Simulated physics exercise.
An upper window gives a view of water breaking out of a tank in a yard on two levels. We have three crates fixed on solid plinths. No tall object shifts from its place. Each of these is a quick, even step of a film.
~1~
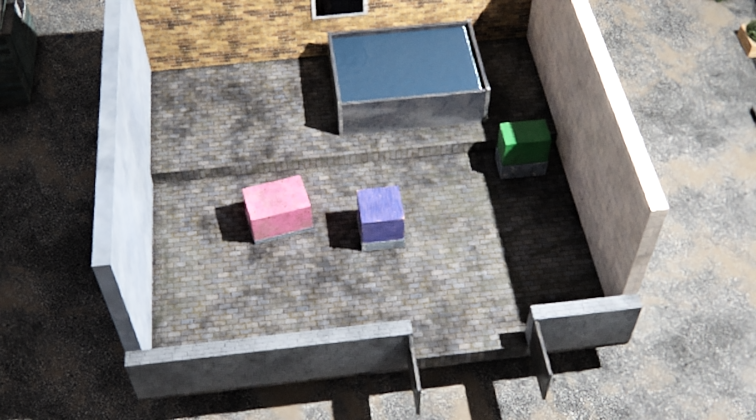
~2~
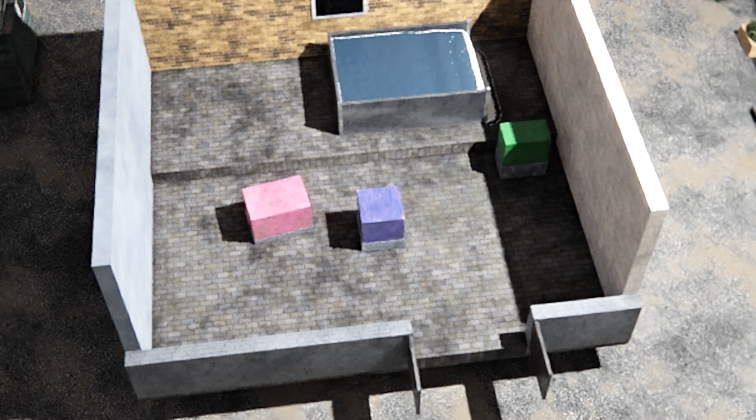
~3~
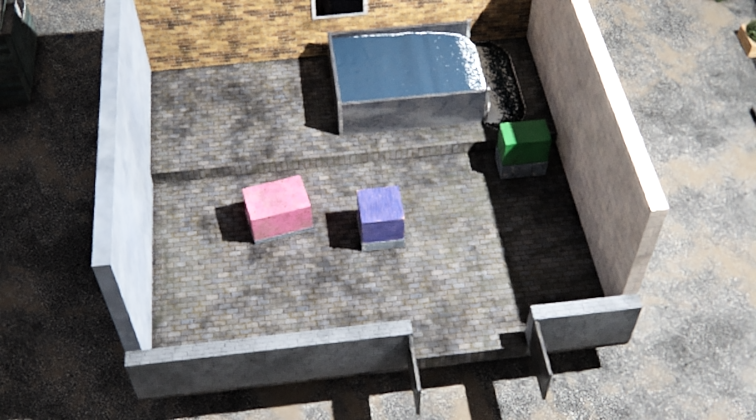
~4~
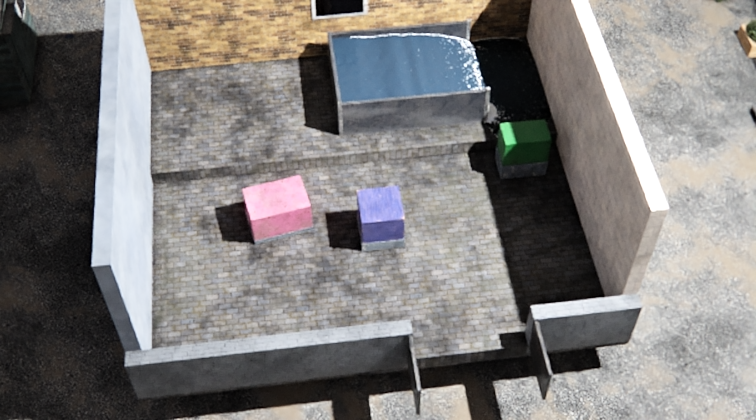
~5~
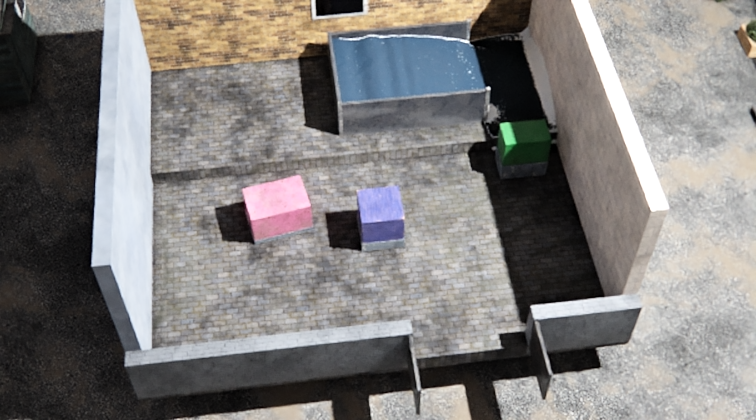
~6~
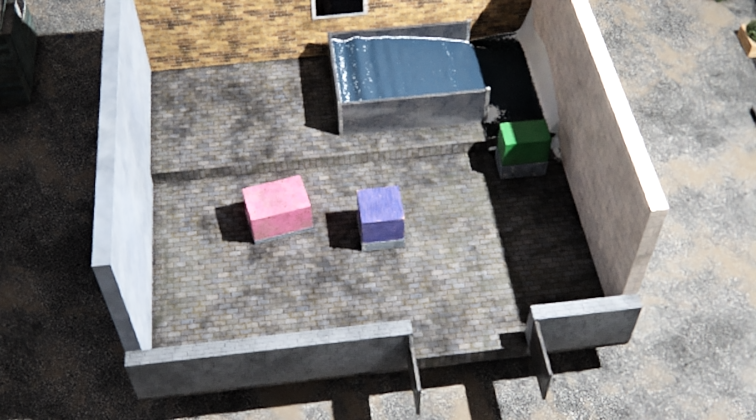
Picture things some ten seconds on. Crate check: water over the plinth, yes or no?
Pink crate yes, blue crate no, green crate yes.
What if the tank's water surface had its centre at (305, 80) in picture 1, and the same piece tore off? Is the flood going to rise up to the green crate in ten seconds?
In short: The green one is topped.
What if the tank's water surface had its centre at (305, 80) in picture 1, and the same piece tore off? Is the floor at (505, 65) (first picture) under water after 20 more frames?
By that frame the spot is drenched.
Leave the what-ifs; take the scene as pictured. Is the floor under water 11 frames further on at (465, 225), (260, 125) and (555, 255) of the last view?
Taking the three spots one by one, I'd call them clear, clear and drenched.
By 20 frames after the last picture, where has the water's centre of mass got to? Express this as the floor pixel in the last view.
Around pixel (456, 128).
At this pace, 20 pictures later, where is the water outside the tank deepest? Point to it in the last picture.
My best guess is roughly (524, 152).
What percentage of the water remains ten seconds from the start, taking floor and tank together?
Around 86 parts in a hundred.
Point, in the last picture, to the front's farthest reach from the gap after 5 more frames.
Point: (582, 238) in the last picture's pixels.
A moment on, water covers 10 % of the floor; the pink crate not reached, the blue crate not reached, the green crate water round its plinth.
Next, water covers 25 % of the floor; the pink crate not reached, the blue crate not reached, the green crate water round its plinth.
Then, water covers 50 % of the floor; the pink crate water round its plinth, the blue crate water round its plinth, the green crate water round its plinth.
Later, water covers 75 % of the floor; the pink crate water round its plinth, the blue crate water round its plinth, the green crate water round its plinth.
In the end, water covers 90 % of the floor; the pink crate was topped, the blue crate stayed above the water, the green crate was topped.
